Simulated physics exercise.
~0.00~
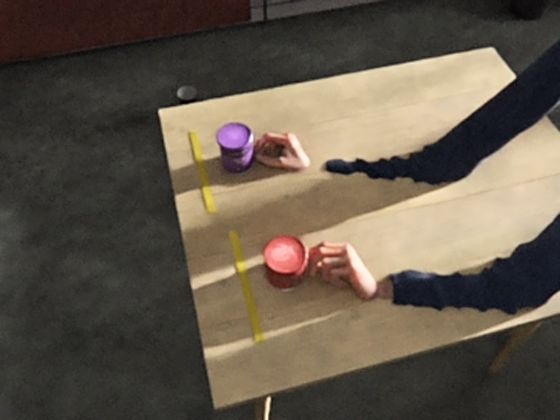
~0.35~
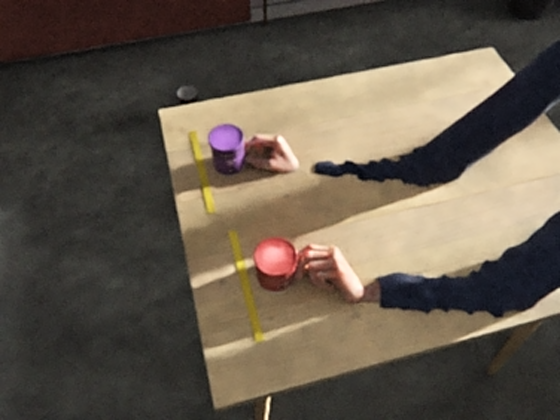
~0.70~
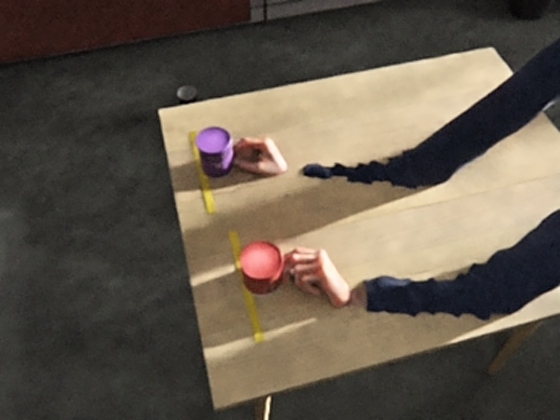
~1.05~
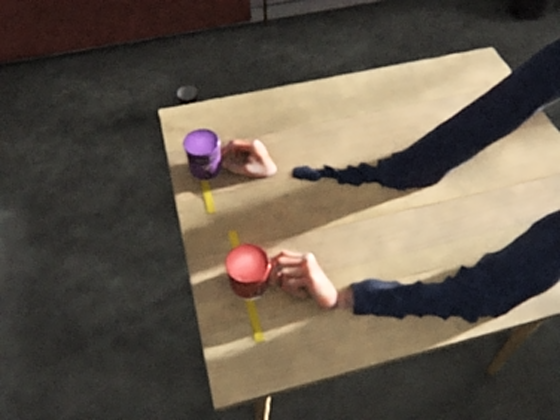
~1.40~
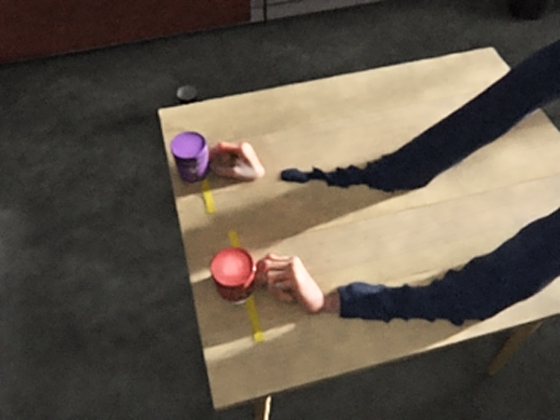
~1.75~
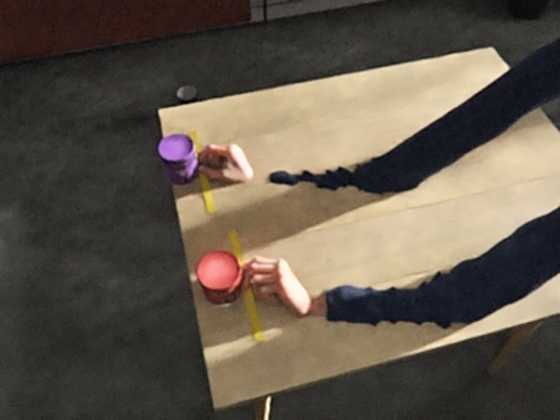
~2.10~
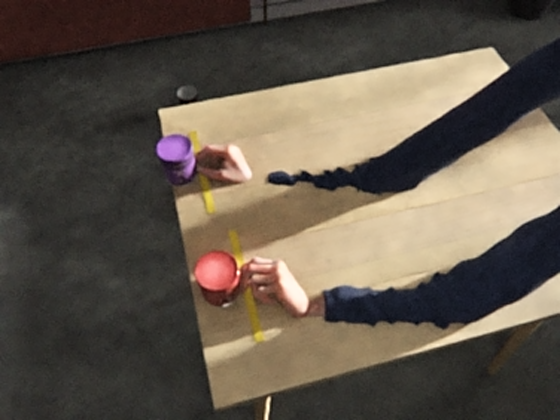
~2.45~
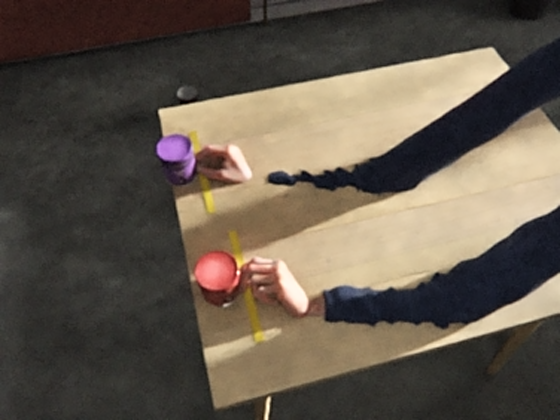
The clip shows two hands in dark sleeves pushing a purple pot and a red pot leftward across a wooden table, past two strips of yellow tape, until both pots stop near the left edge and rest there, still on the table.
